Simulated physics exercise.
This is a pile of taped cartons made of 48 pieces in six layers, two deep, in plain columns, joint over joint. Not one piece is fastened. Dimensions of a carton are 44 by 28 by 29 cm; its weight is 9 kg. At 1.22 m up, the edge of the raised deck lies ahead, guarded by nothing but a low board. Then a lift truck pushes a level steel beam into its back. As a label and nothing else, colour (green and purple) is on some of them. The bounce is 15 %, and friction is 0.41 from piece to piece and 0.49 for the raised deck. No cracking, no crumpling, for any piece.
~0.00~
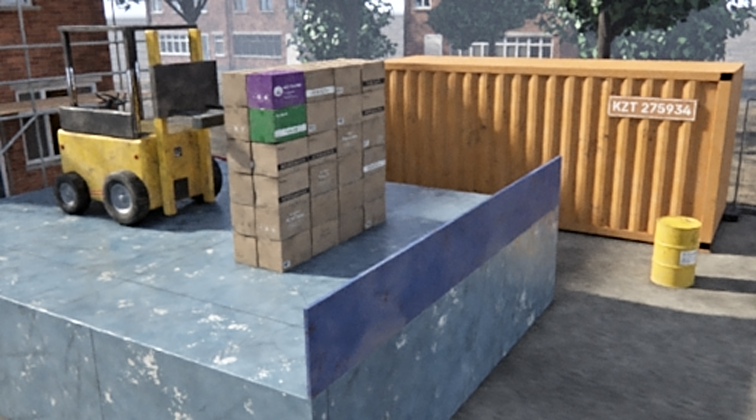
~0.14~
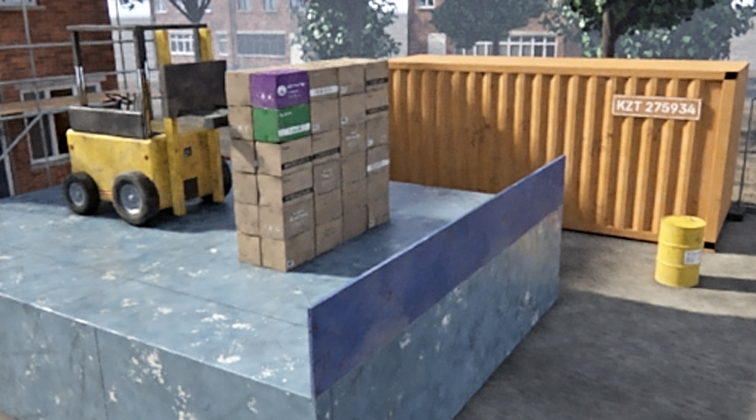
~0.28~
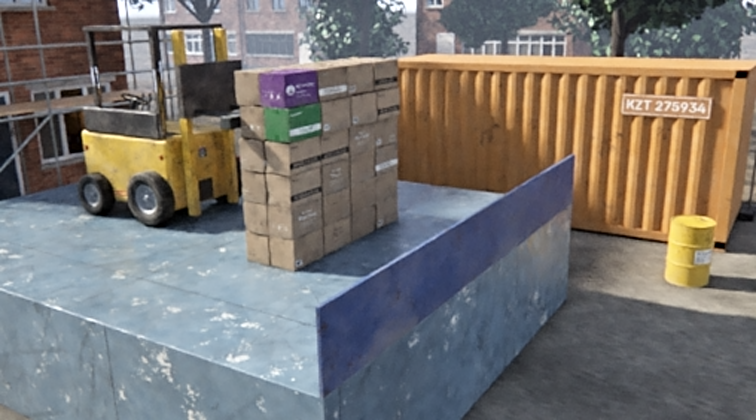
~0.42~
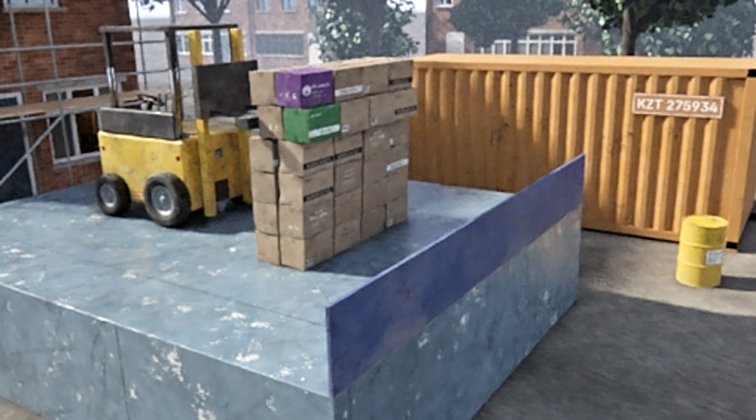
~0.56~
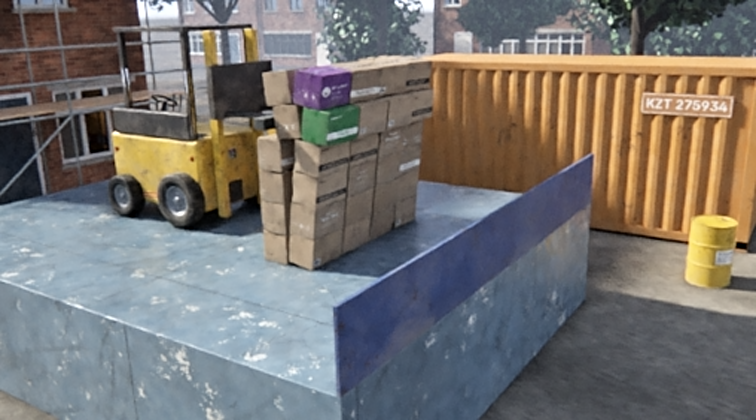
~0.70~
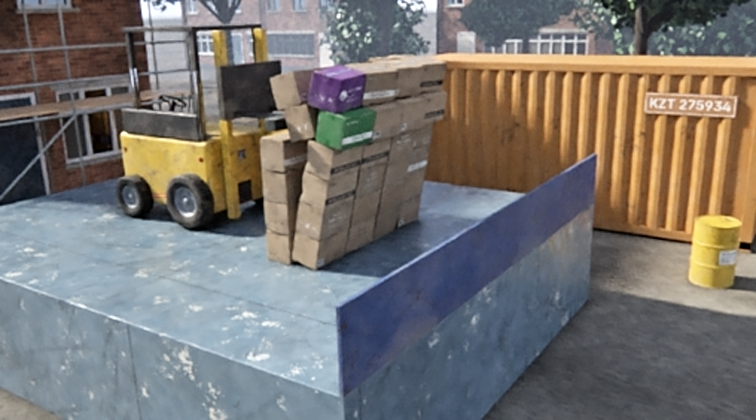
A stack of taped cartons leans right as a yellow forklift pushes into it.
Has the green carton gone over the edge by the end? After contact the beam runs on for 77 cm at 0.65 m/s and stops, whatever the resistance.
No.
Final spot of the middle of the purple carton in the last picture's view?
Near (385, 286).
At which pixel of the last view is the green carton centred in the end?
It ends up at about (449, 244) in the last picture.
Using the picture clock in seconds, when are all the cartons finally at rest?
At around 4.0 s.
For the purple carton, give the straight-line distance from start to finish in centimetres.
The purple one ends about 190 cm from its start.
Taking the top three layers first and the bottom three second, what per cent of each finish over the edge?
Top share 0 per cent; bottom share 0 per cent.
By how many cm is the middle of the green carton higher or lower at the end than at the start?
Net change: Some 90 cm lower.
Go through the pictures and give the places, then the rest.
In the first frame (we follow the side turned to the camera; the camera pans a little), beam (198, 123) 14 cm from the stack; green carton (291, 124); purple carton (289, 90); no piece has moved.
Beam (209, 123) 52 mm from the stack; green carton (295, 123), in the second frame.
Beam (226, 124) 39 mm in; green carton (306, 123) displaced 28 mm; 8 stirred so far, in the third frame.
Beam (244, 124) 13 cm in; green carton (325, 124) displaced 13 cm; purple carton (318, 89) tipped 4°; steepest lean 5°, the carton at (376, 79); 26 stirred so far, in the fourth frame.
Beam (260, 125) 22 cm in; green carton (344, 127) tipped 8°; purple carton (336, 90) tipped 10°; steepest lean 10°, the carton at (367, 85); 32 stirred so far, in the fifth frame.
Beam (271, 126) 31 cm in; green carton (359, 131) tipped 13°; purple carton (352, 93) tipped 14°; steepest lean 14°, the carton at (285, 91); 32 stirred so far, in the sixth frame.
Around 1.02 s, none of the 48 cartons over the edge, 32 disturbed; green carton tipped 34°, 19 cm lower; purple carton tipped 7°, 14 cm lower.
Around 1.38 s, none of the 48 cartons over the edge, 32 disturbed; green carton tipped 48°, 84 cm lower; purple carton tipped 25°, 85 cm lower.
Finally (4.2 s), 1 of the 48 cartons over the edge; green carton tipped 38°, 89 cm lower; purple carton on its side. Seen by the last camera, middles, green carton near (449, 244), purple carton near (385, 286).
